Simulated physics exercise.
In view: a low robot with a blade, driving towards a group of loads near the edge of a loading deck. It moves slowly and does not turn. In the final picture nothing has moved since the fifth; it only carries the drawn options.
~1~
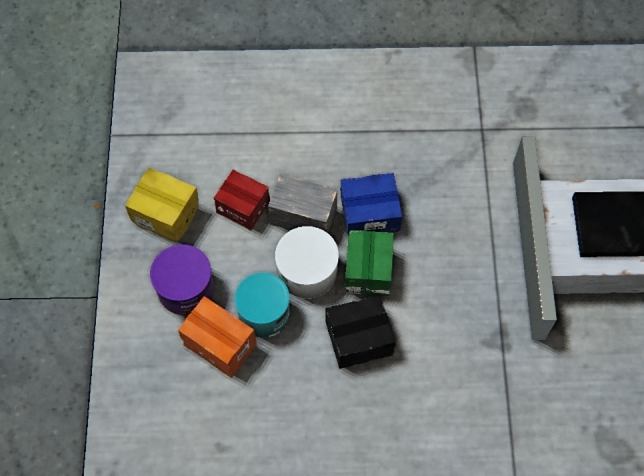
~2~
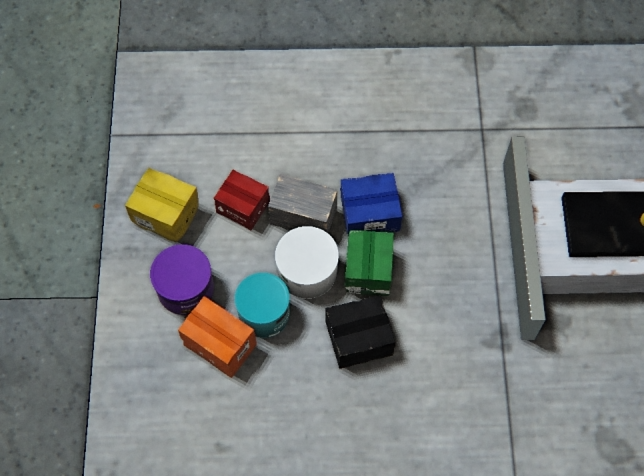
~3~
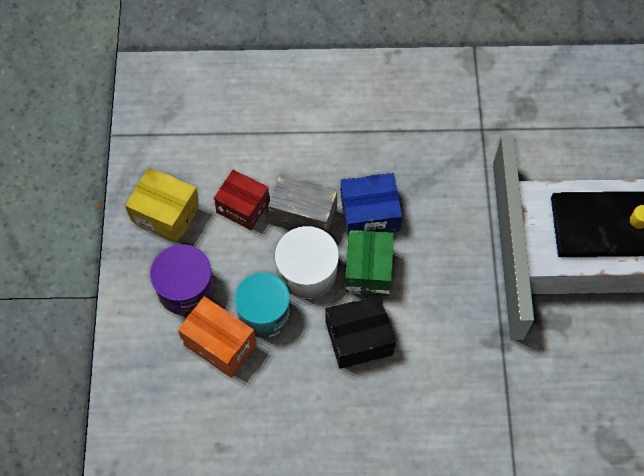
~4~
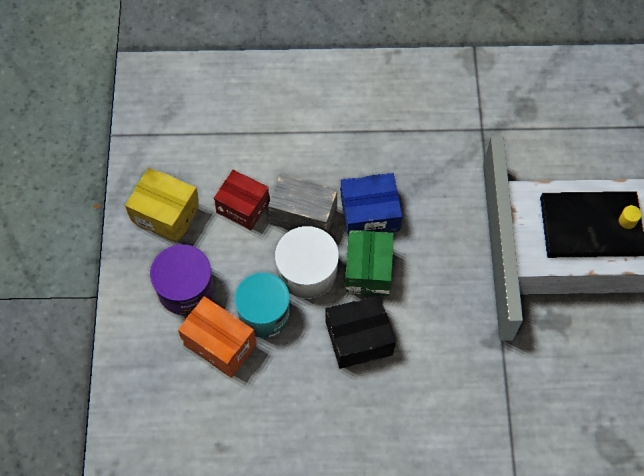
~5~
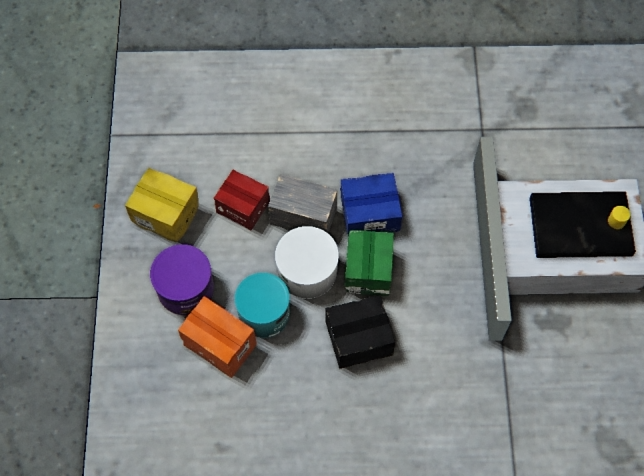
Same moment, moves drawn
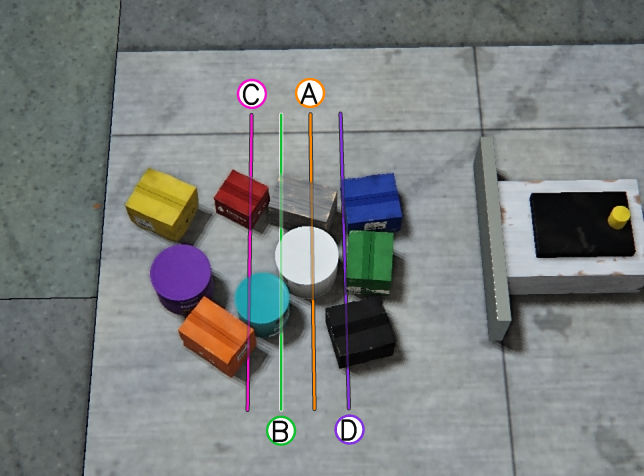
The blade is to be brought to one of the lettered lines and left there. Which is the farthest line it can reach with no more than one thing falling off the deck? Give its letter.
Stop at C.
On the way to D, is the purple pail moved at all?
No.
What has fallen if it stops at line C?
It is the yellow parcel.
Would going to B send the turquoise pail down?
No.
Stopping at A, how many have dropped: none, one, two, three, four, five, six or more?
The count is none.
On the copy, A at (312, 252); B at (281, 252); C at (250, 253); D at (344, 251).
On C. First, robot (488, 225); yellow parcel (163, 206); purple pail (183, 281).
Then, robot (399, 226); yellow parcel (121, 206); red box (175, 200).
Finally, robot (332, 228); yellow parcel over the edge; red box (112, 205); one fallen.
By contrast, A is within the limit but short; B is within the limit but short; D is within the limit but short.
